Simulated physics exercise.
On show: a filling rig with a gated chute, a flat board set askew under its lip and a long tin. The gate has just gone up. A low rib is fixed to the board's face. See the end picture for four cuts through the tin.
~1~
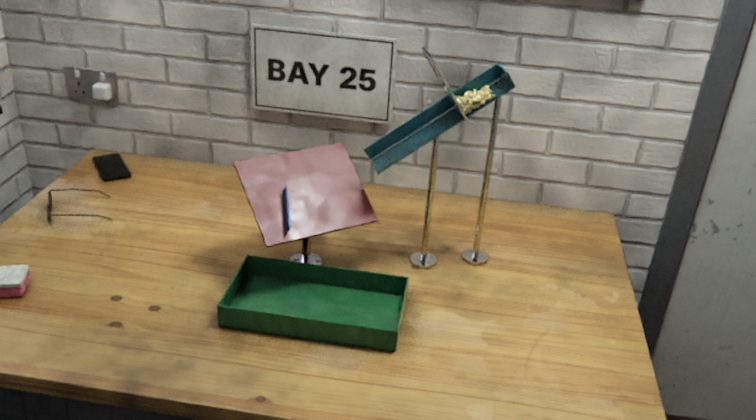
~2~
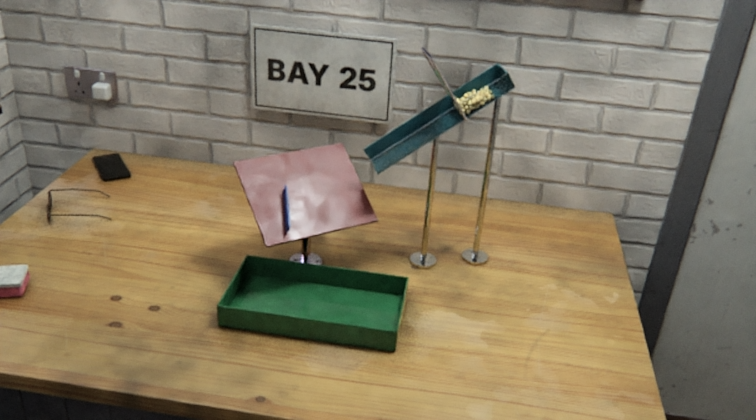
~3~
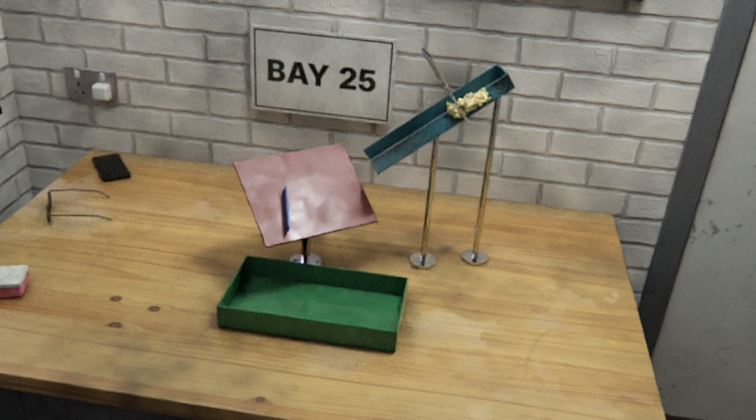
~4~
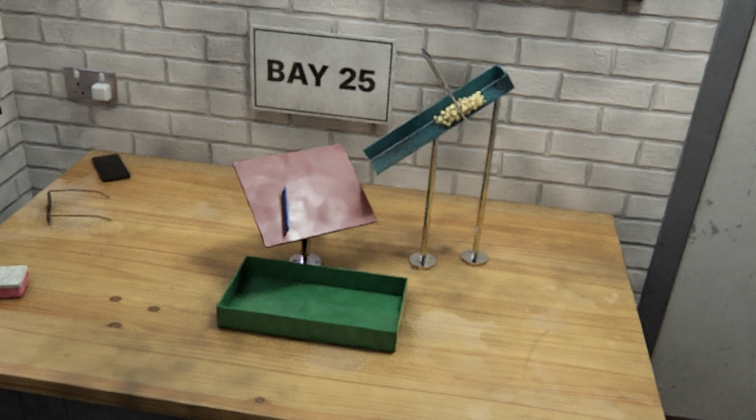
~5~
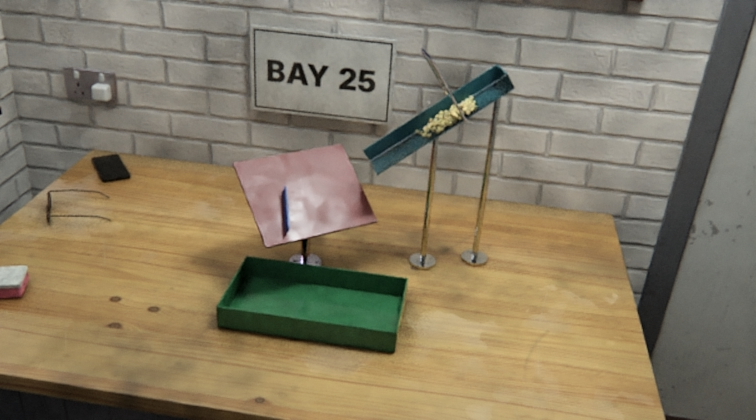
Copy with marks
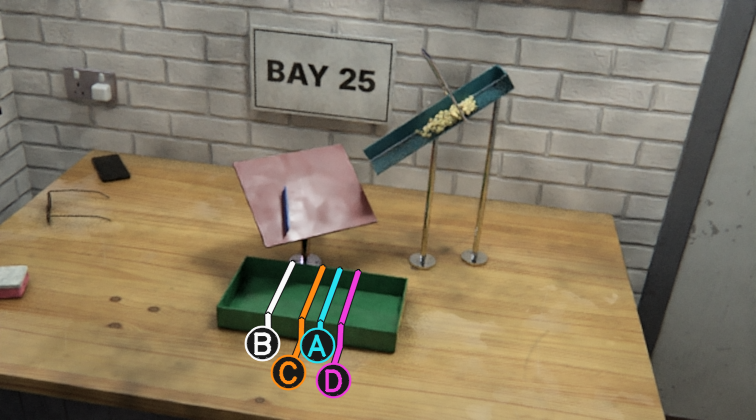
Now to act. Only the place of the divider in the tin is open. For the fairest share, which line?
Choose C.
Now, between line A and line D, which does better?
That is line A.
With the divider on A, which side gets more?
The left side.
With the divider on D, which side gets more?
Left.
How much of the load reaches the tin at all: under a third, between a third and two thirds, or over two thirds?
It is over two thirds.
On the marked copy, line A crosses the front rim at (320, 321); line B crosses the front rim at (268, 314); line C crosses the front rim at (301, 319); line D crosses the front rim at (341, 324).
For line A, of what is caught, the larger part on the left of the divider, roughly a quarter on the right.
For line B, of what is caught, about a tenth on the left of the divider, almost all on the right.
For line C, of what is caught, roughly two thirds on the left of the divider, roughly a third on the right.
For line D, of what is caught, almost all on the left of the divider, about a tenth on the right.
